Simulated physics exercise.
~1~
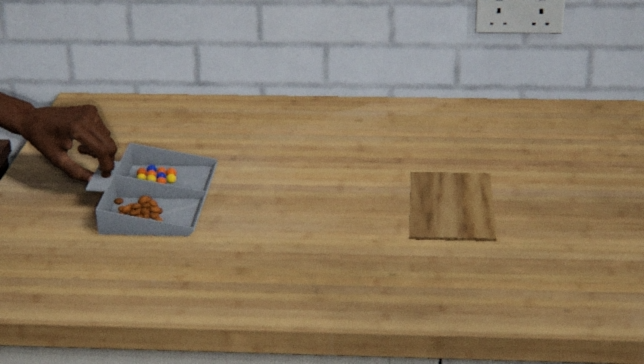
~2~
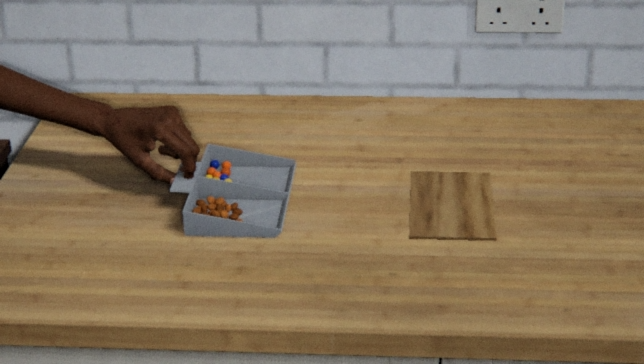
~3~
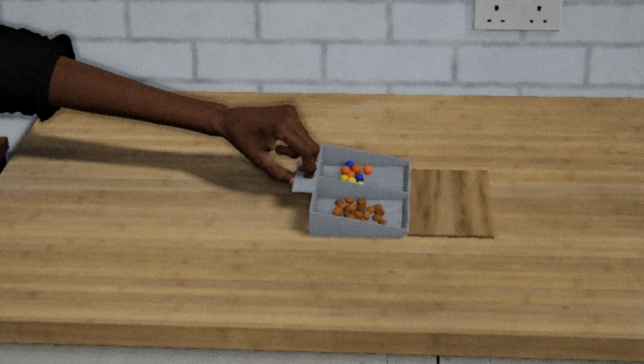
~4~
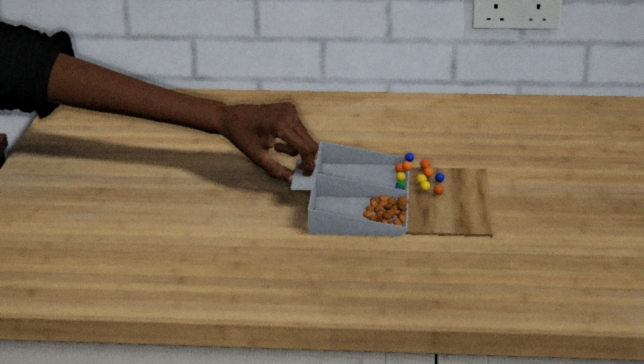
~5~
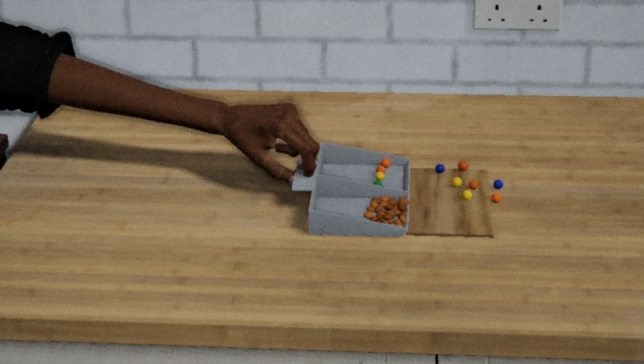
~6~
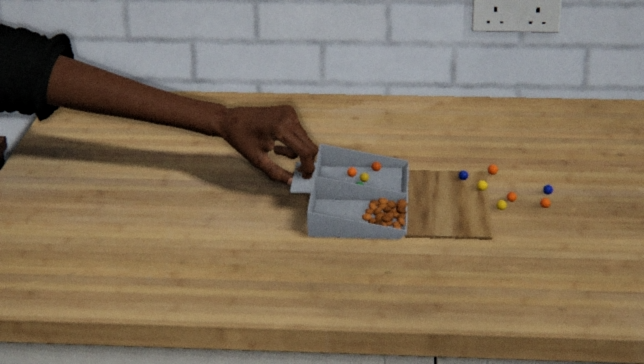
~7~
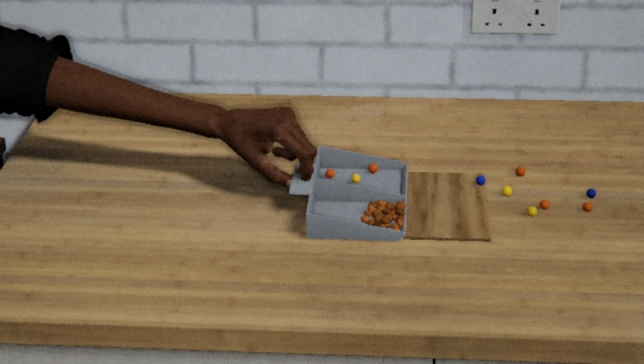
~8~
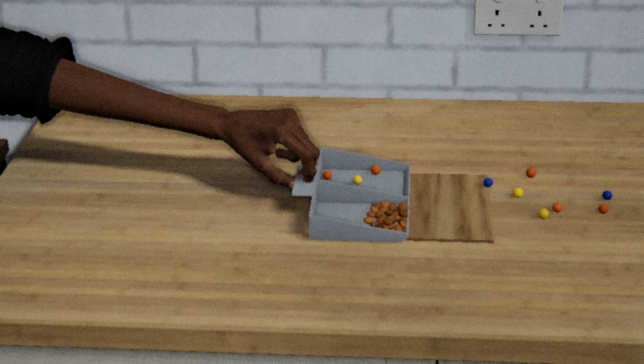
On a wooden counter, a hand slid a grey two-part tray right until it stopped against a flat wooden board; the brown pieces shifted forward but stayed inside, while most of the colourful balls rolled out across the board, leaving a few behind.
